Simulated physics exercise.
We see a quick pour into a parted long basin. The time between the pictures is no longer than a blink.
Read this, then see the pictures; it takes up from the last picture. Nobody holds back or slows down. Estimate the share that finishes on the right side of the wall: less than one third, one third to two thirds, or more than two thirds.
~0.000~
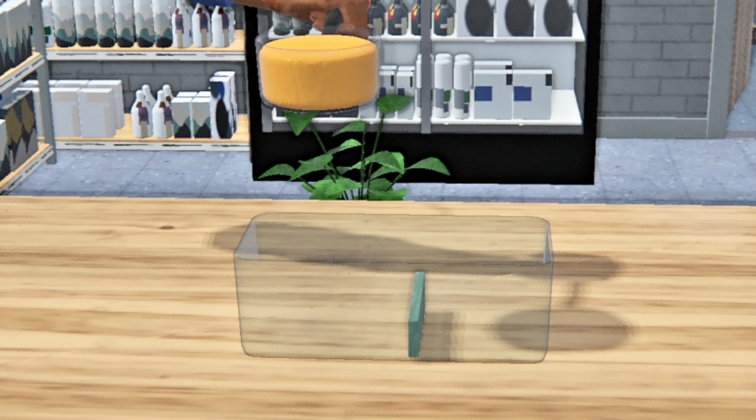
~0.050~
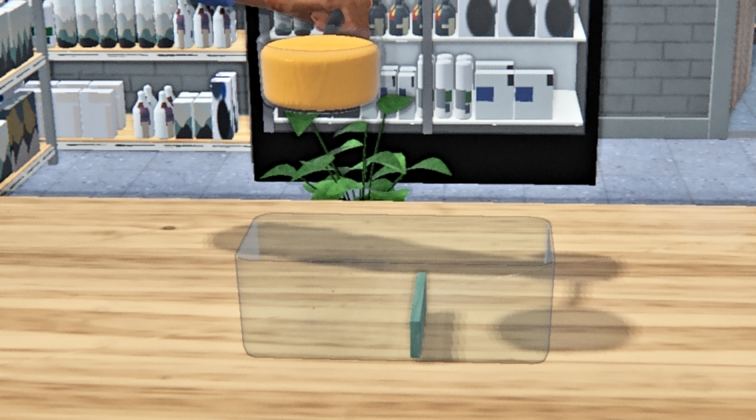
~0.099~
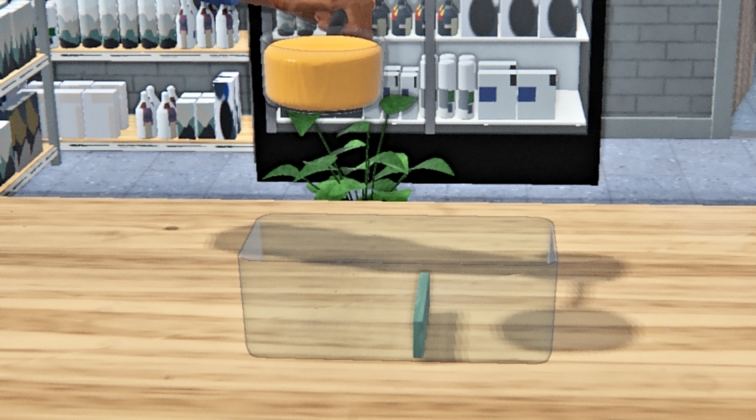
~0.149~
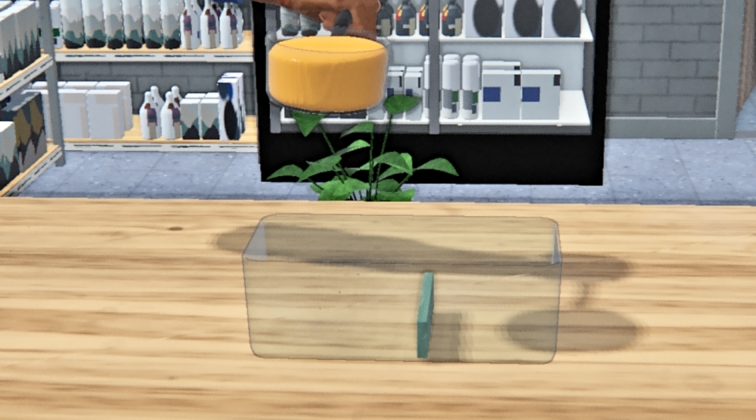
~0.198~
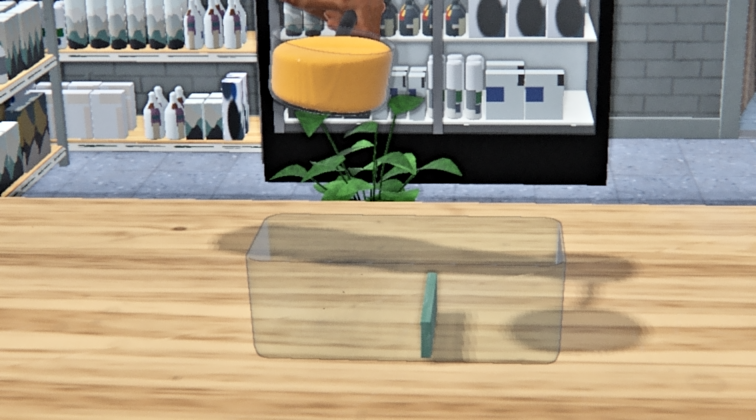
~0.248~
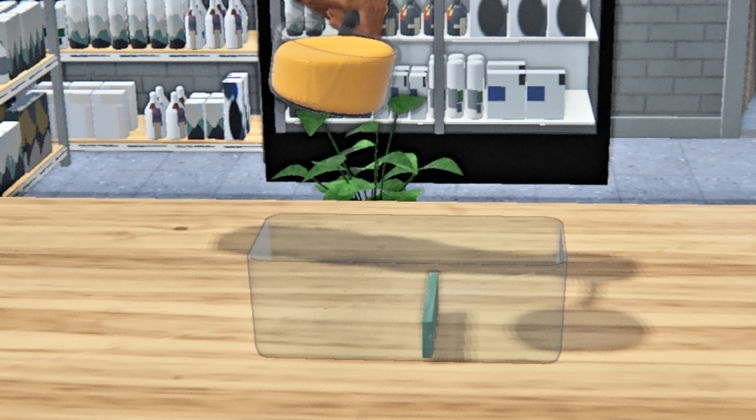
Most likely beyond two thirds will rest right of the wall.
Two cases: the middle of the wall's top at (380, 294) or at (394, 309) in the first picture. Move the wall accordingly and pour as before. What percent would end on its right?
95 % and 85 %, roughly.
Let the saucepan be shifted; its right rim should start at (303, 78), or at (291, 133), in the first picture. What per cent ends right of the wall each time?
First try: 5 percent; second try: 5 percent.
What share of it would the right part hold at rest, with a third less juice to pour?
I'd put it at around 70 %.
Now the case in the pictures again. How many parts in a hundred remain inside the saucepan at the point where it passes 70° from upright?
I'd put it near 45 %.
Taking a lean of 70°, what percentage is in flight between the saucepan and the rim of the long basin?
Estimate: 40 per cent, roughly.
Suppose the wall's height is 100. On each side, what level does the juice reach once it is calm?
Left of the wall 10 %, right of the wall 60 %.
A moment on, the saucepan is tipped part way and 47 per cent is still to pour, 1 is left of the wall and 12 right of it.
Next, the saucepan is tipped right over and 6 per cent is still to pour, 7 is left of the wall and 75 right of it.
Then the saucepan is tipped right over and 0 per cent is still to pour, 20 is left of the wall and 78 right of it.
Later the saucepan is tipped right over and 0 per cent is still to pour, 21 is left of the wall and 78 right of it.
At rest 21 per cent lies left of the wall, 78 right of it and 1 outside.
